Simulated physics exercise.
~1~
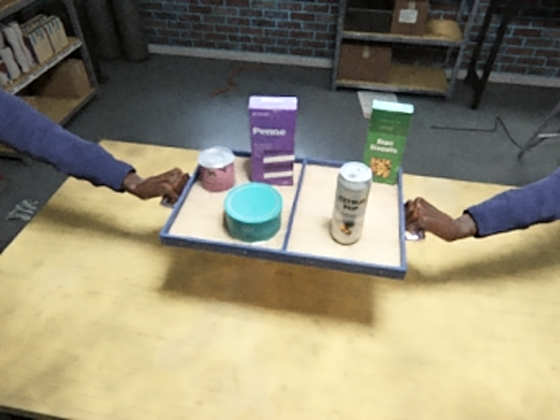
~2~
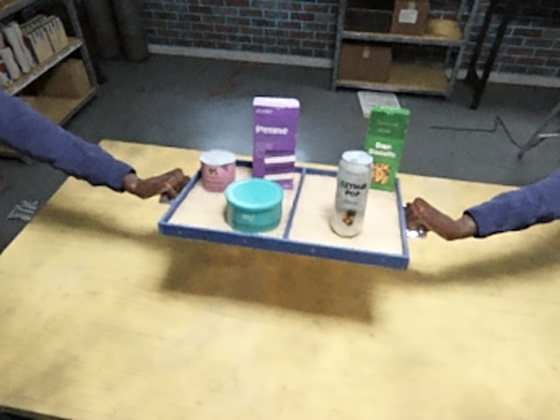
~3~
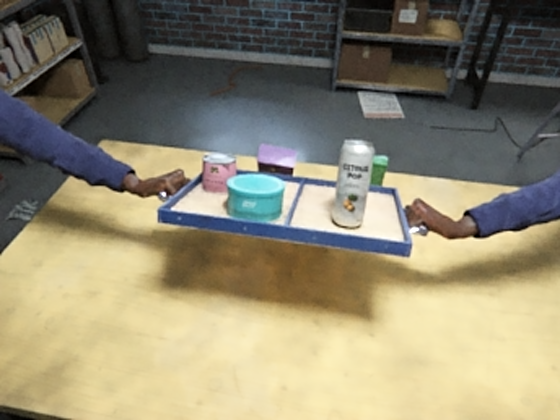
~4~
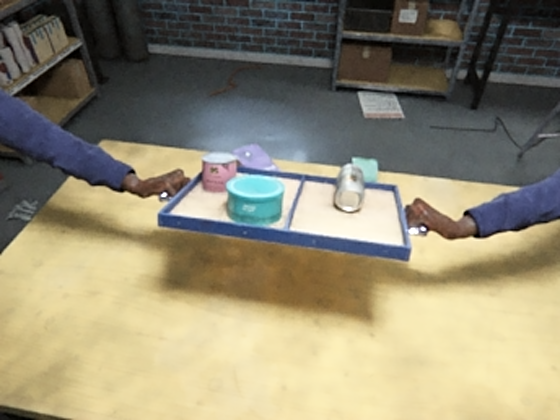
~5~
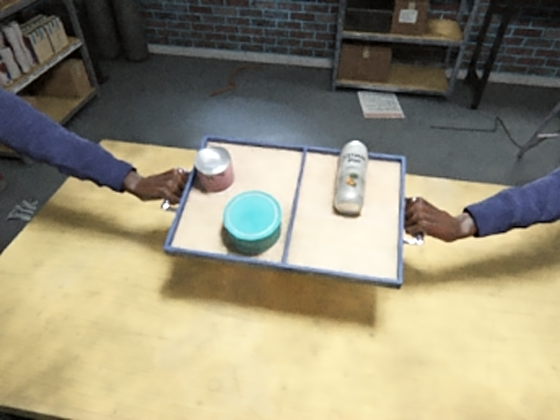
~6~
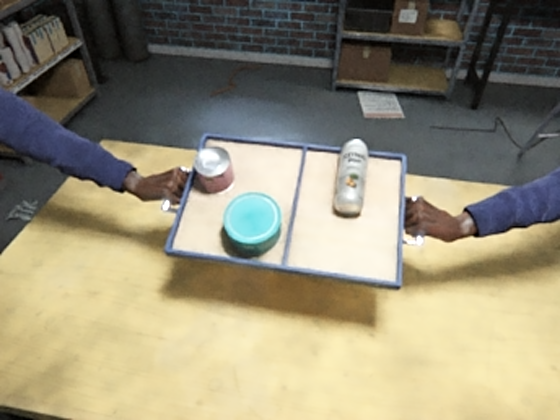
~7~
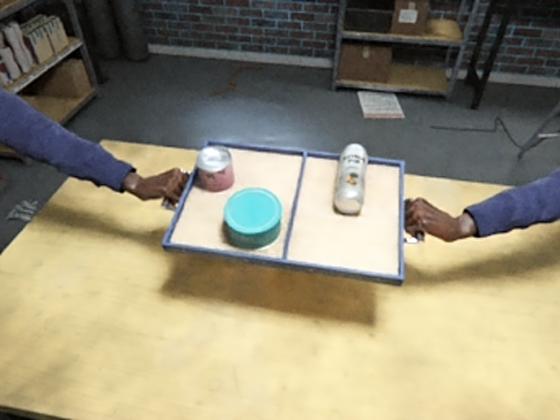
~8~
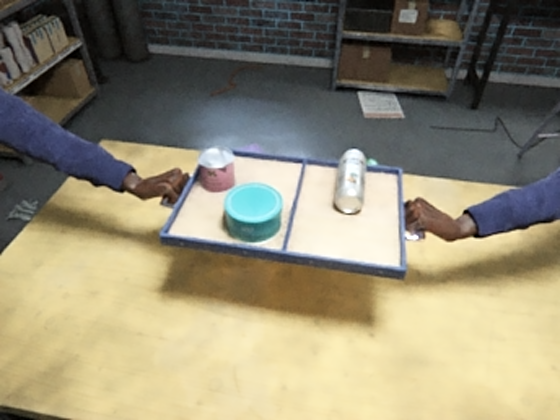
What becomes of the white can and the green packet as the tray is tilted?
The white can topples onto its side but stays on the tray, while the green packet comes off over the far side.
